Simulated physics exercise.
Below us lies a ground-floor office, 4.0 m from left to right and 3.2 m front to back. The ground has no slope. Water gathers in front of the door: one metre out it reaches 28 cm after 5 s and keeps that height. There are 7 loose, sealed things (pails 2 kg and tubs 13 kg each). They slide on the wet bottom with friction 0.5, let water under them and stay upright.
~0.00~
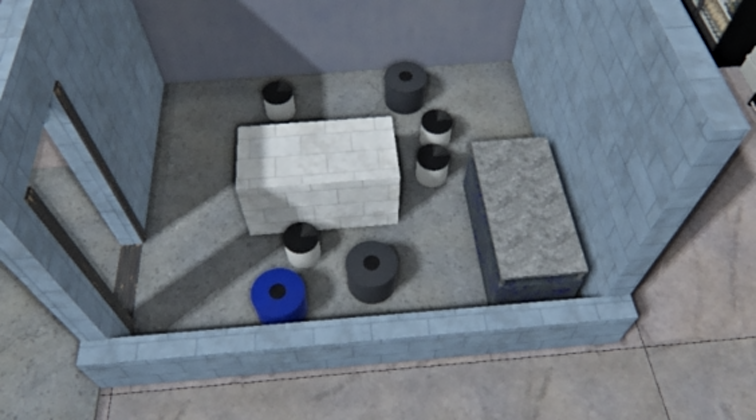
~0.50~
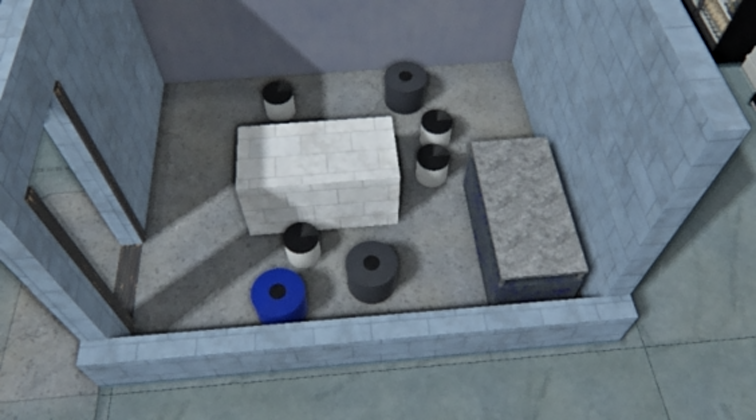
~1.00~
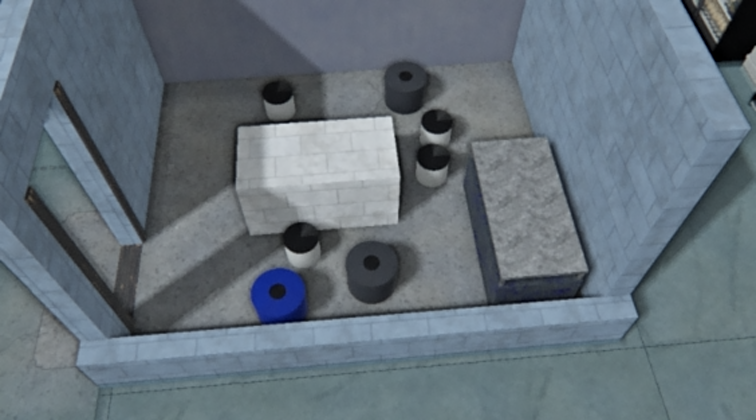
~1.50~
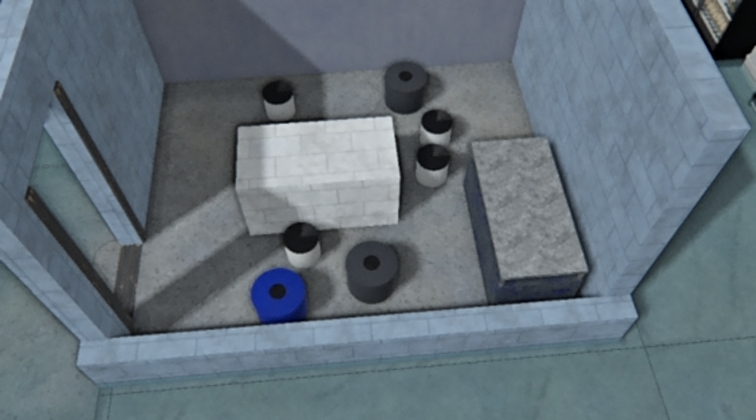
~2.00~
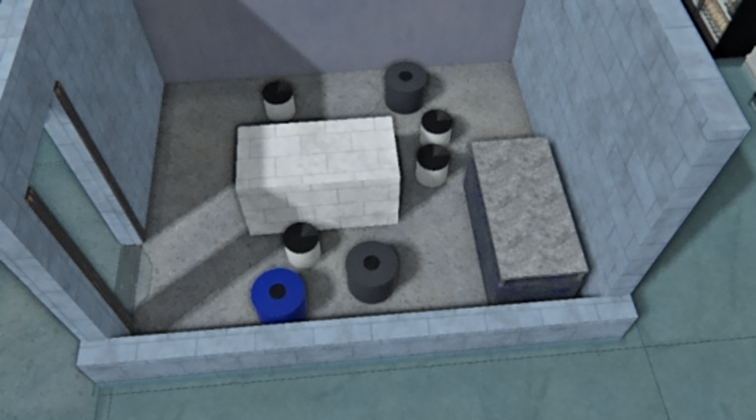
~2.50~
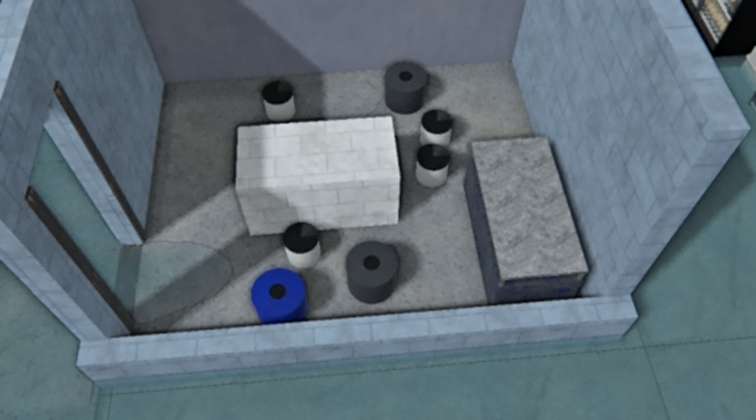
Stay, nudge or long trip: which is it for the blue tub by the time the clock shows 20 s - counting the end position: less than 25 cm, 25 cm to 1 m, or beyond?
The blue tub ends far away.
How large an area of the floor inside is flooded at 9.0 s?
Some 11.0 m2.
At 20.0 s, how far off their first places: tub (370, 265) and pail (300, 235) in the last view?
In turn: 60 cm, 80 cm.
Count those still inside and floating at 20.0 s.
7 of them.
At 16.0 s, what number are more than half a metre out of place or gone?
7 of them.
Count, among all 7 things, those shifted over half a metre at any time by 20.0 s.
7 of them.
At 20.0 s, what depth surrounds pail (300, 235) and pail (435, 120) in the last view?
About 27 and 23 cm.
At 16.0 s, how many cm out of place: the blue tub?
About 140 cm.
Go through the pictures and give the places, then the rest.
The first frame shows the blue tub at (278, 292) rests on the ground; water covers 0.0 m2; 0 of 7 have shifted.
The second frame shows the blue tub at (278, 292) rests on the ground; water covers 0.0 m2; 0 of 7 have shifted.
The third frame shows the blue tub at (278, 292) rests on the ground; 0.0 m2 under water; 0 of 7 have shifted.
The fourth frame shows the blue tub at (278, 292) rests on the ground; 0.0 m2 under water; 0 of 7 have shifted.
The fifth frame shows the blue tub at (278, 292) rests on the ground; 0.0 m2 under water; 0 of 7 have shifted.
The sixth frame shows the blue tub at (278, 292) rests on the ground; 0.5 m2 under water; 0 of 7 have shifted.
After 4.0 s the blue tub is near (283, 291), 0.0 m from its start, aground; 1 afloat.
After 9.0 s the blue tub is near (409, 252), 1.1 m from its start, afloat; 6 afloat.
After 16.0 s the blue tub is near (199, 170), 1.5 m from its start, afloat; 7 afloat.
After 20.0 s the blue tub is near (418, 137), 2.0 m from its start, afloat; 7 afloat.
